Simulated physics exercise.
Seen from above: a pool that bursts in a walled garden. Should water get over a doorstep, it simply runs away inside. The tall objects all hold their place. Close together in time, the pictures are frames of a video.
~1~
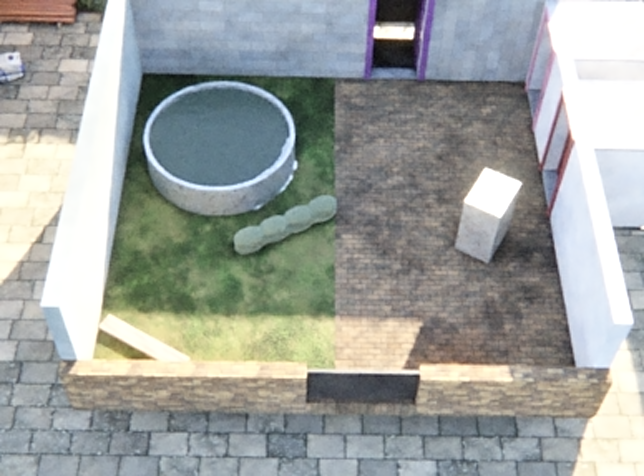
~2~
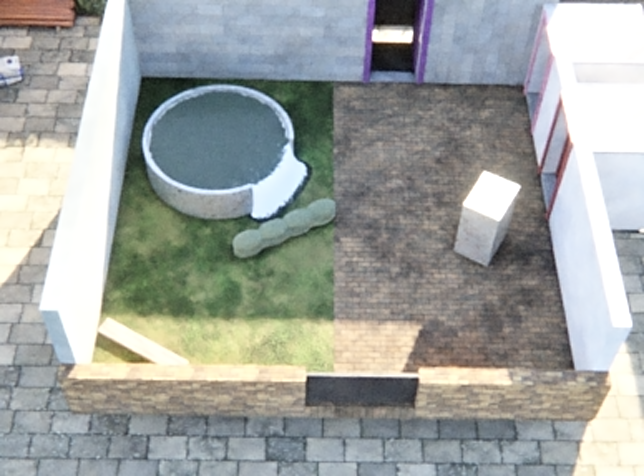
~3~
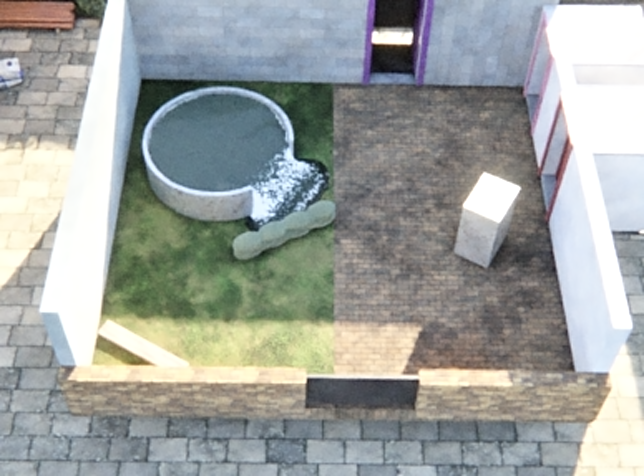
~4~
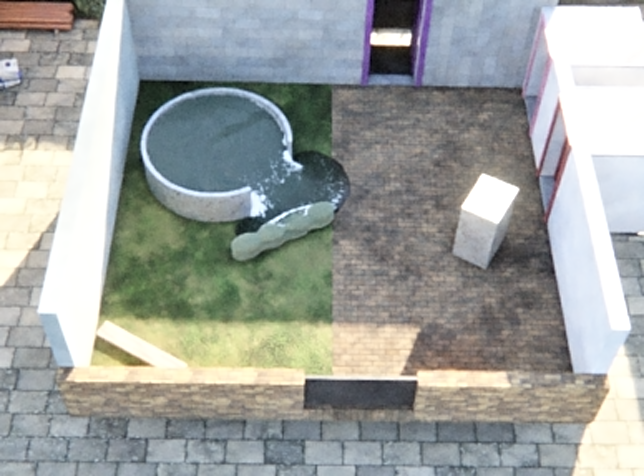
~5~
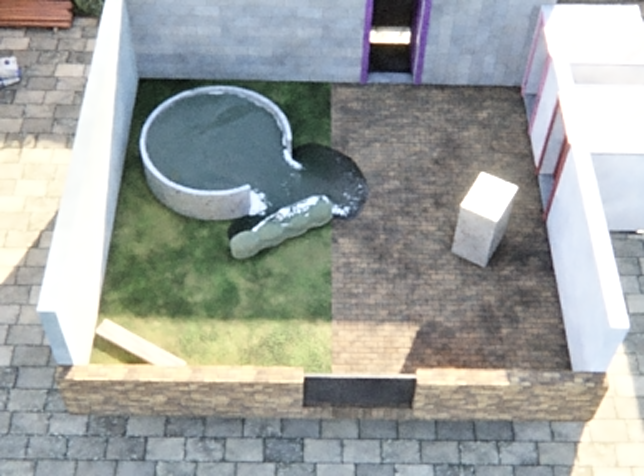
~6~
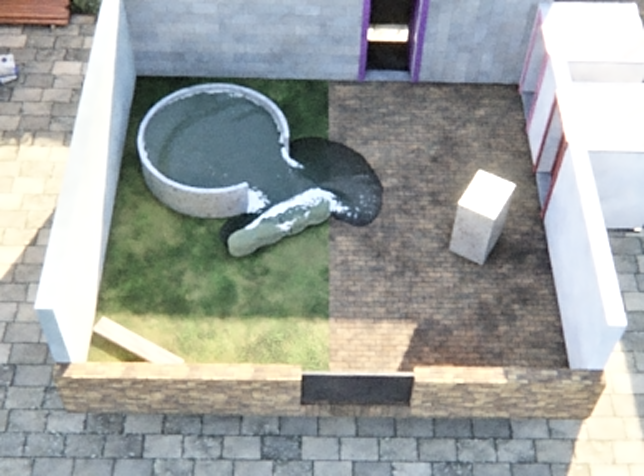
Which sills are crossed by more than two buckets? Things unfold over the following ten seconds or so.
One by one: The purple door surpasses two buckets. The red door surpasses two buckets. The pink door surpasses two buckets.
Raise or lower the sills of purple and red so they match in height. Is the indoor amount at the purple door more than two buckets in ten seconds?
Note: Purple falls below the cutoff.
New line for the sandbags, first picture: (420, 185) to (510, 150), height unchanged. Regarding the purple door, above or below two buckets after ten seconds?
The purple door remains below.
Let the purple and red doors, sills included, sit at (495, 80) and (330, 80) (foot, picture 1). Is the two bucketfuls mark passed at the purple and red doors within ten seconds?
Result: Purple door yes, red door no.
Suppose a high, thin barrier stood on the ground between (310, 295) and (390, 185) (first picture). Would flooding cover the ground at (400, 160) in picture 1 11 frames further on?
Result at that point: Inundated.
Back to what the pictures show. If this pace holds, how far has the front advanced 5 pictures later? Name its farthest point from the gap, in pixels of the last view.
Roughly at (458, 230).
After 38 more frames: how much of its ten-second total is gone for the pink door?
By then roughly 90 percent of the ten-second total is in.
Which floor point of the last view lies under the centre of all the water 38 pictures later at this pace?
That comes out near (329, 188).
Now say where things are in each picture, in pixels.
The first frame shows the pool at (220, 137) is whole and still.
In the second frame, the front is at (258, 219), out from the gap at (279, 183).
In the third frame, water pours out at (279, 186) and has run to (319, 166).
In the fourth frame, water pours out at (277, 187) and has run to (335, 165).
In the fifth frame, the front is at (362, 200), out from the gap at (277, 185).
In the sixth frame, the front is at (378, 198), out from the gap at (274, 183).
A moment on, water covers 20 % of the floor; the purple door not reached, the red door not reached, the pink door not reached.
Next, water covers 40 % of the floor; the purple door not reached, the red door wet at the sill, nothing in, the pink door not reached.
Then, water covers 60 % of the floor; the purple door under two buckets in, the red door over two buckets in, the pink door under two buckets in.
Later, water covers 75 % of the floor; the purple door over two buckets in, the red door far over two buckets in, the pink door over two buckets in.
In the end, water covers 95 % of the floor; the purple door over two buckets in, the red door far over two buckets in, the pink door over two buckets in.
